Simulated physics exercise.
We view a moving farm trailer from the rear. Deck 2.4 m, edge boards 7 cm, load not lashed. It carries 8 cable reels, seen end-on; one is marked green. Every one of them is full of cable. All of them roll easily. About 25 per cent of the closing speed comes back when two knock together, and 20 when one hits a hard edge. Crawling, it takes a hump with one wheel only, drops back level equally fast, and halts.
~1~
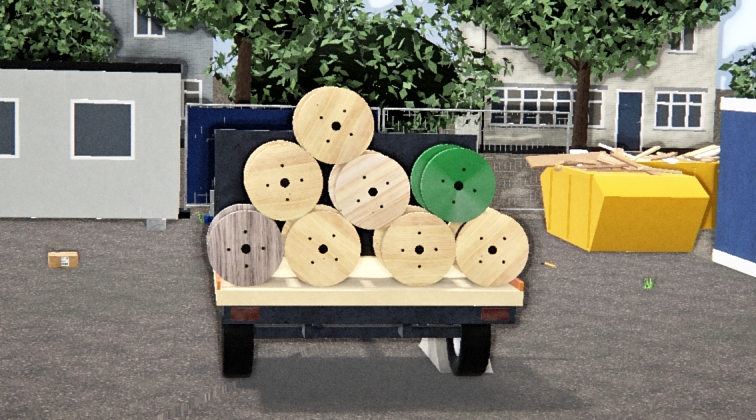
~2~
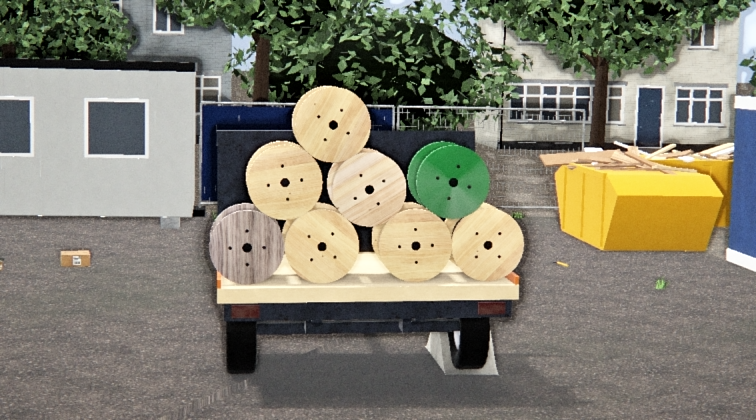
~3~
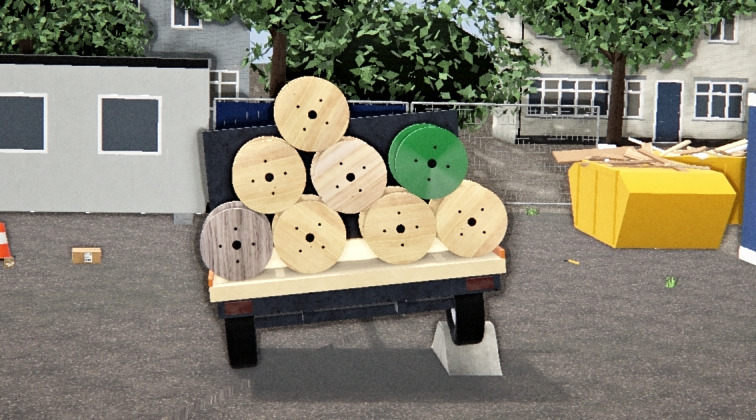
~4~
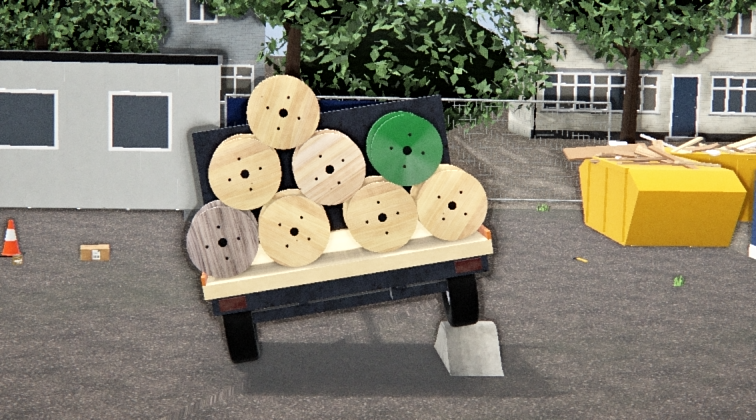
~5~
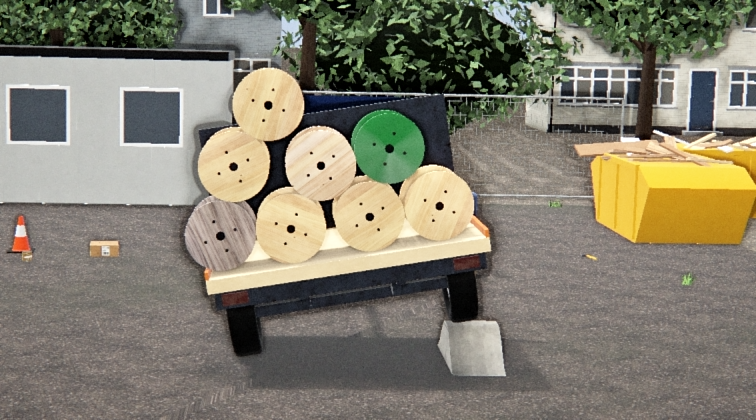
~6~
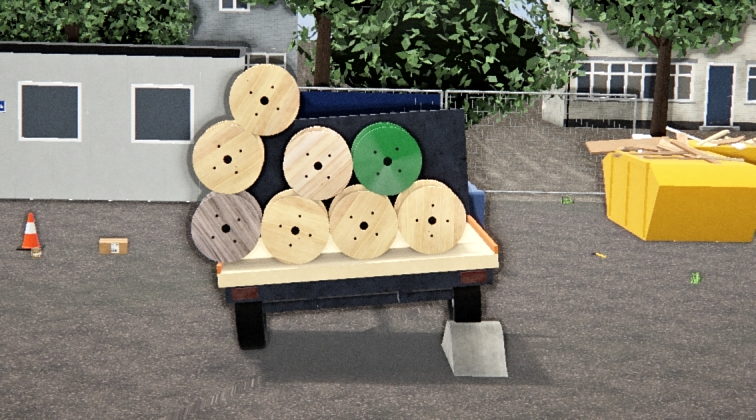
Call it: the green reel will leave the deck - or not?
Not.
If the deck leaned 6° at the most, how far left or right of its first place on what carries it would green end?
Result: Around 0 cm leftwards.
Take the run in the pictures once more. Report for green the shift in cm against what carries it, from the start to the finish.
For green, 20.
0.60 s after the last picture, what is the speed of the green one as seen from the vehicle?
Near 0.2 m/s at that time.
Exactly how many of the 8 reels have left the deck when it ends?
That comes to 3 in total.
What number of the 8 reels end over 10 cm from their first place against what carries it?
Altogether it comes to 7.
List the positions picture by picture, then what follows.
In the first frame, green (459, 186); 4 of the 8 make up the bottom layer.
In the second frame, green (454, 183); the deck slopes 1° down to the left.
In the third frame, green (432, 163); the deck slopes 6° down to the left.
In the fourth frame, green (407, 151); the deck slopes 10° down to the left.
In the fifth frame, green (390, 149); the deck slopes 10° down to the left.
In the sixth frame, green (388, 161); the deck slopes 5° down to the left.
Then, 0.6 s past the sixth picture, green is up on others, 75 cm from the right edge; 2 gone from the deck.
Then, 1.4 s past the sixth picture, green is up on others, 70 cm from the right edge, rolling right; 3 gone from the deck.
Then, 2.2 s past the sixth picture, green is up on others, 70 cm from the right edge; 3 gone from the deck.
Finally (3.2 s after the last picture), green is up on others, 70 cm from the right edge; 3 gone from the deck.
